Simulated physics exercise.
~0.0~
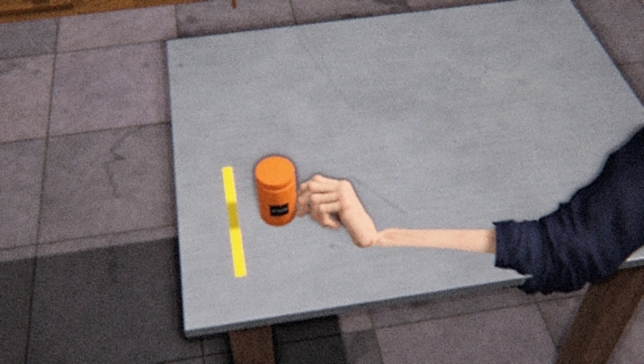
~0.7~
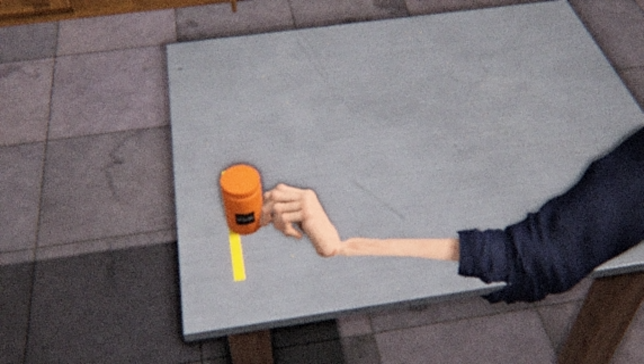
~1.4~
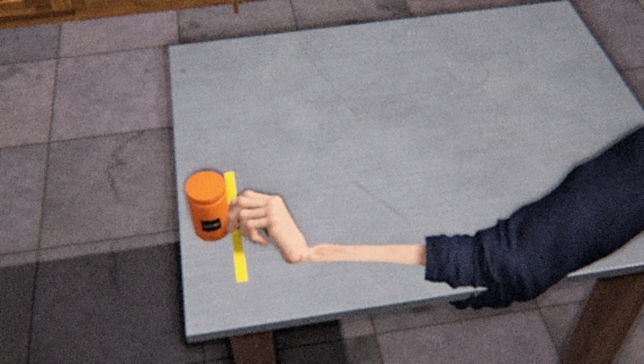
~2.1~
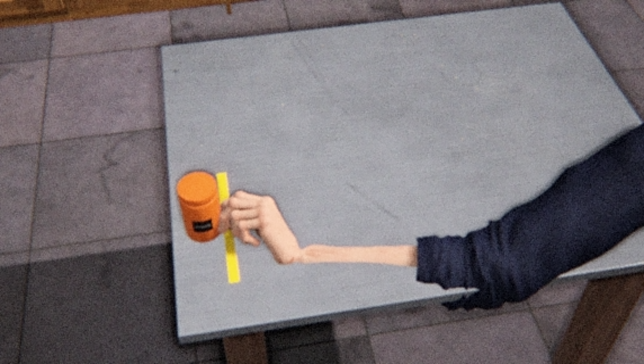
In this clip, a hand slowly pushes an upright orange jar leftward across a gray table, moving it over a strip of yellow tape. The jar ends up standing on the table just left of the tape, with the hand still beside it.
